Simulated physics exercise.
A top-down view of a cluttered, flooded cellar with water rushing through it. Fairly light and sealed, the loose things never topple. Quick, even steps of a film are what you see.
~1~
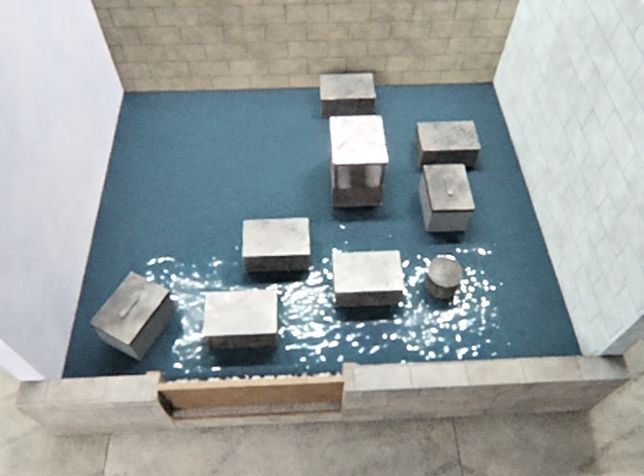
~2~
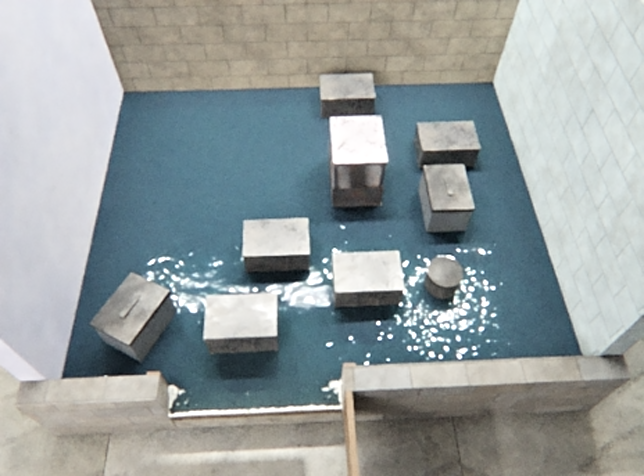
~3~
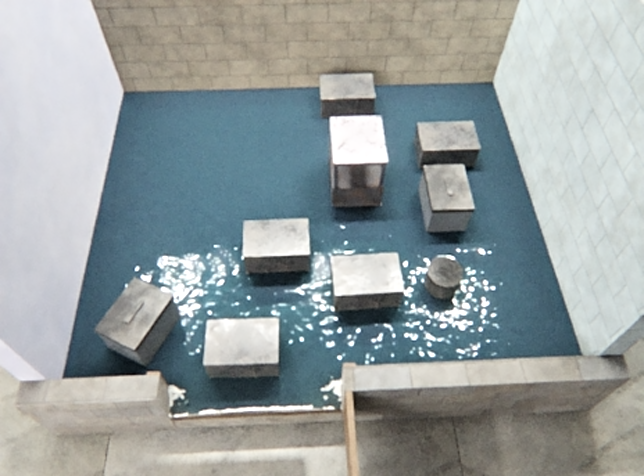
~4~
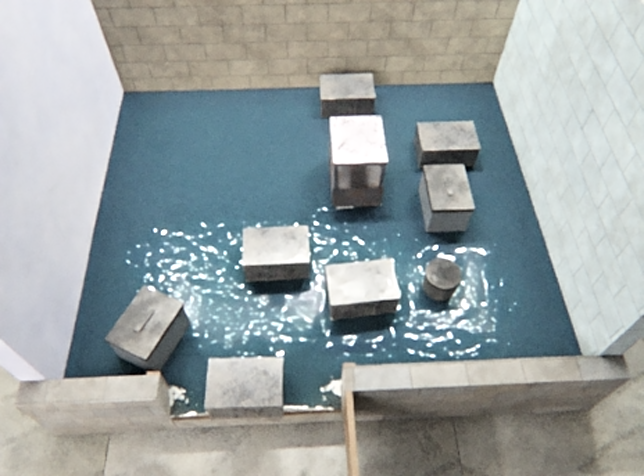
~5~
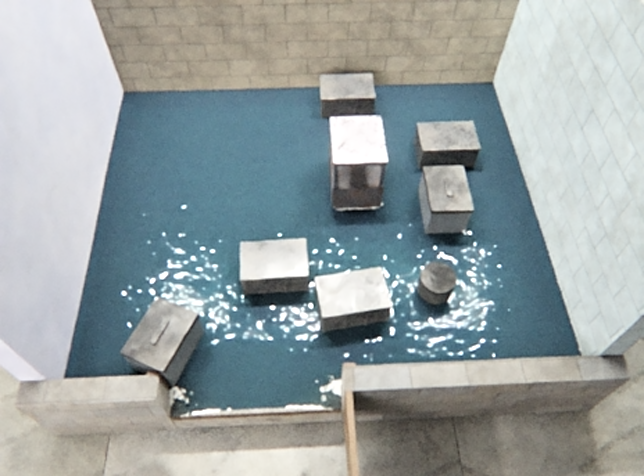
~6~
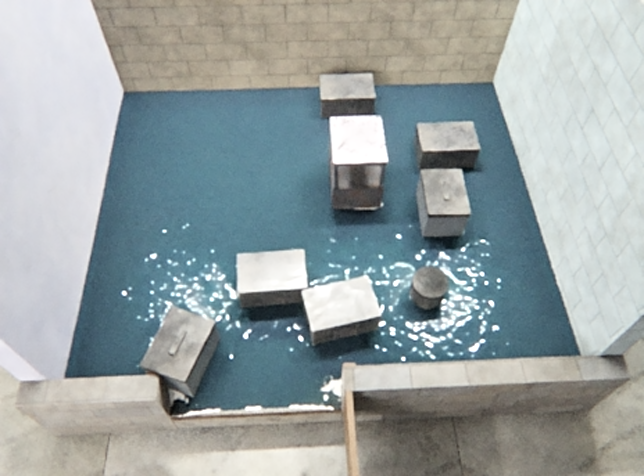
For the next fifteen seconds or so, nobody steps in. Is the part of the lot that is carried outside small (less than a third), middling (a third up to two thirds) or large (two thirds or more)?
Large.
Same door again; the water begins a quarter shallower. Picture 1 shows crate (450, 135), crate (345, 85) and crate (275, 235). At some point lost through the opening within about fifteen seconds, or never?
Going through them: Never leaves, then never leaves, then leaves the room.
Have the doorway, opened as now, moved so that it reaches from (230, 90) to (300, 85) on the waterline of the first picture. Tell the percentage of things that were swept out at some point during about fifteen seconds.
Roughly 20 in a hundred.
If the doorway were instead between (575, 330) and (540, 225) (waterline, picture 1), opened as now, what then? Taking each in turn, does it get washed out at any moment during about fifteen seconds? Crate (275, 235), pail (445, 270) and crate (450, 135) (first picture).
In the order given: Escapes, escapes, escapes.
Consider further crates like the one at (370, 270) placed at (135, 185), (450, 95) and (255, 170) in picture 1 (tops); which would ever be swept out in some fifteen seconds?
The three, in sequence: Departs, remains behind and departs.
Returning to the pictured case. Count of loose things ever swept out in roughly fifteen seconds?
The answer is 6.
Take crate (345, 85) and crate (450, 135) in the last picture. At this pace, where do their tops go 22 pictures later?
First near (305, 110), second near (434, 205).
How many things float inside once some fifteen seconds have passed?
The answer is 2.
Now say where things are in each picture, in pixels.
The first picture shows a chest at (130, 307) floats; a crate at (368, 271), afloat; 0 of 8 have shifted.
The second picture shows a chest at (130, 307), afloat; a crate at (368, 271) floats; 0 of 8 have shifted.
The third picture shows a chest at (134, 312) floats, close to its start; a crate at (367, 274) floats; 2 of 8 have shifted.
The fourth picture shows a chest at (145, 321) floats, close to its start; a crate at (362, 282), afloat, close to its start; 4 of 8 have shifted.
The fifth picture shows a chest at (160, 333), afloat, a stride from its start; a crate at (353, 292) floats, close to its start; 5 of 8 have shifted.
The sixth picture shows a chest at (178, 343), afloat, a stride from its start; a crate at (341, 303) floats, a stride from its start; 6 of 8 have shifted.
A moment on, 2 of 8 are out; 6 afloat.
Next, 5 of 8 are out; 3 afloat.
Later, 6 of 8 are out; 2 afloat.
In the end, 6 of 8 are out; 2 afloat.
